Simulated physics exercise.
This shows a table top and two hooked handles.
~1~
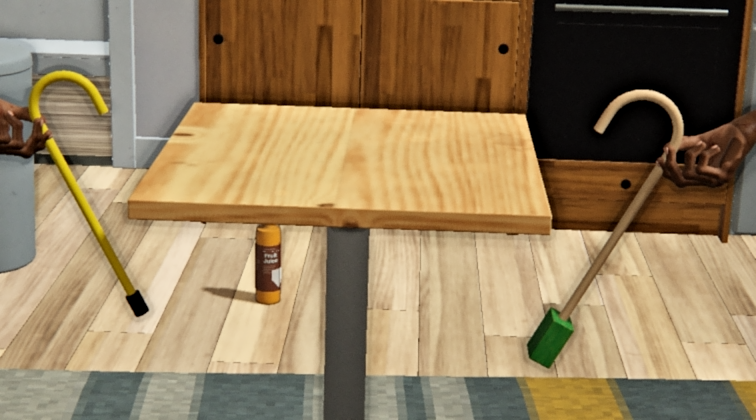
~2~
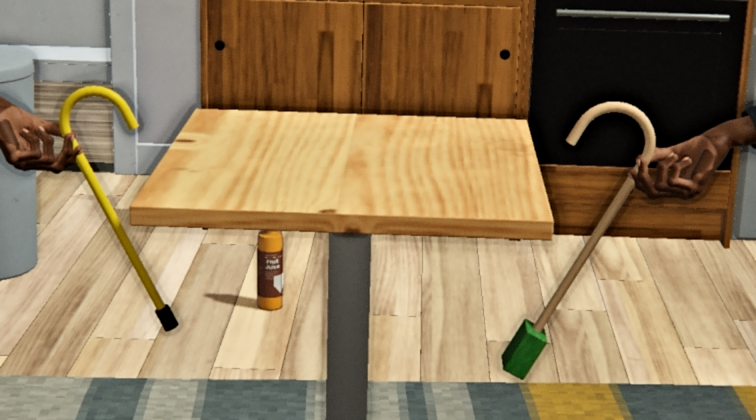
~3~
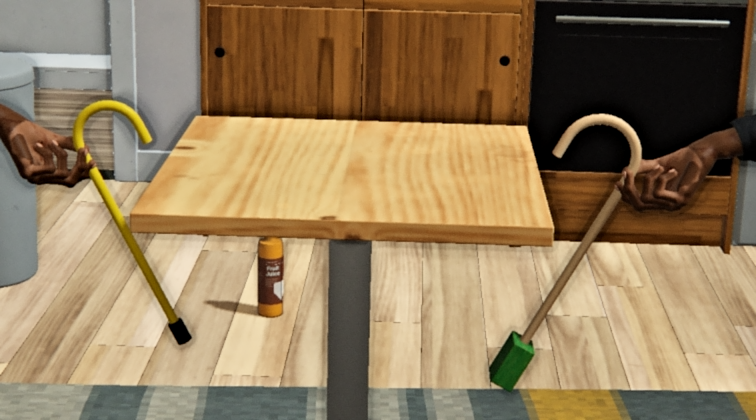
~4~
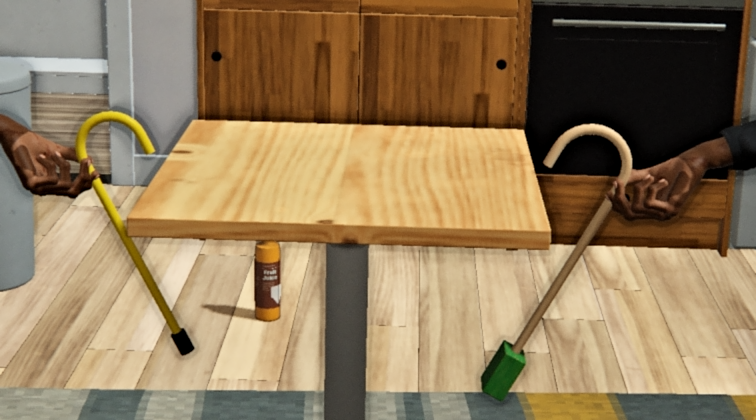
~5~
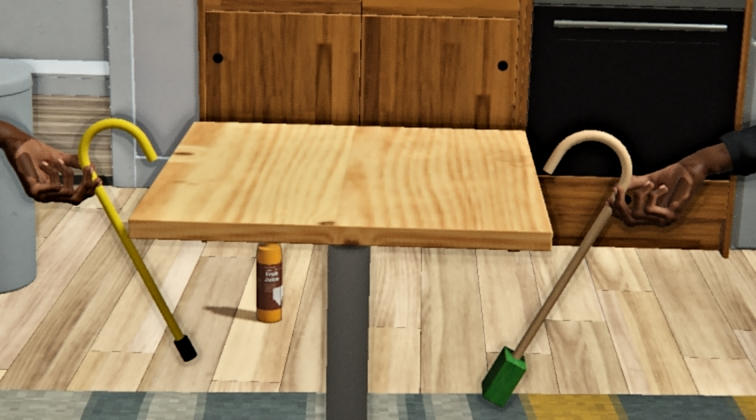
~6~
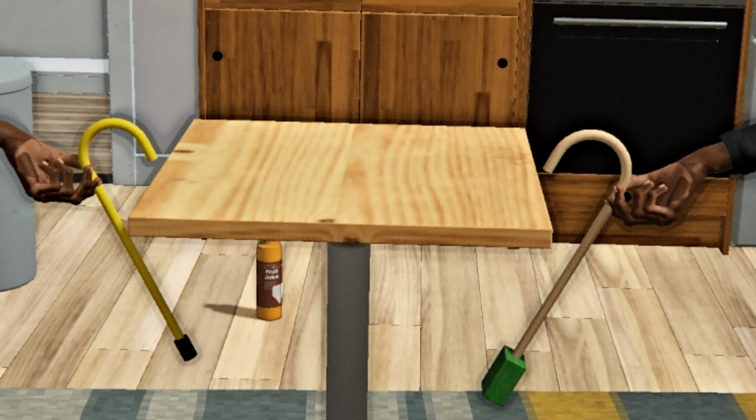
The clip shows two hands holding hooked handles, a yellow cane at left and a tan one with a green end at right, moving them inward and downward beside a wooden table top, then keeping them nearly still.
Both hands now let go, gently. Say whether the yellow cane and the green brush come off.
Here the yellow cane slips off; the green brush slips off.
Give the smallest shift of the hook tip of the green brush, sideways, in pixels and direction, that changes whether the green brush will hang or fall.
Roughly 8 pixels left.
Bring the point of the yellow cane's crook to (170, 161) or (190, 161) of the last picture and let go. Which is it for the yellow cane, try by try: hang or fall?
One after another: It hangs from the table; stays hooked on the edge.
Then, 0.28 s past the last view, yellow cane in the air near (162, 395); green brush in the air.
Then, 0.44 s past the last view, yellow cane in the air; green brush in the air.
Finally, the yellow cane drops past the edge; the green brush drops past the edge.
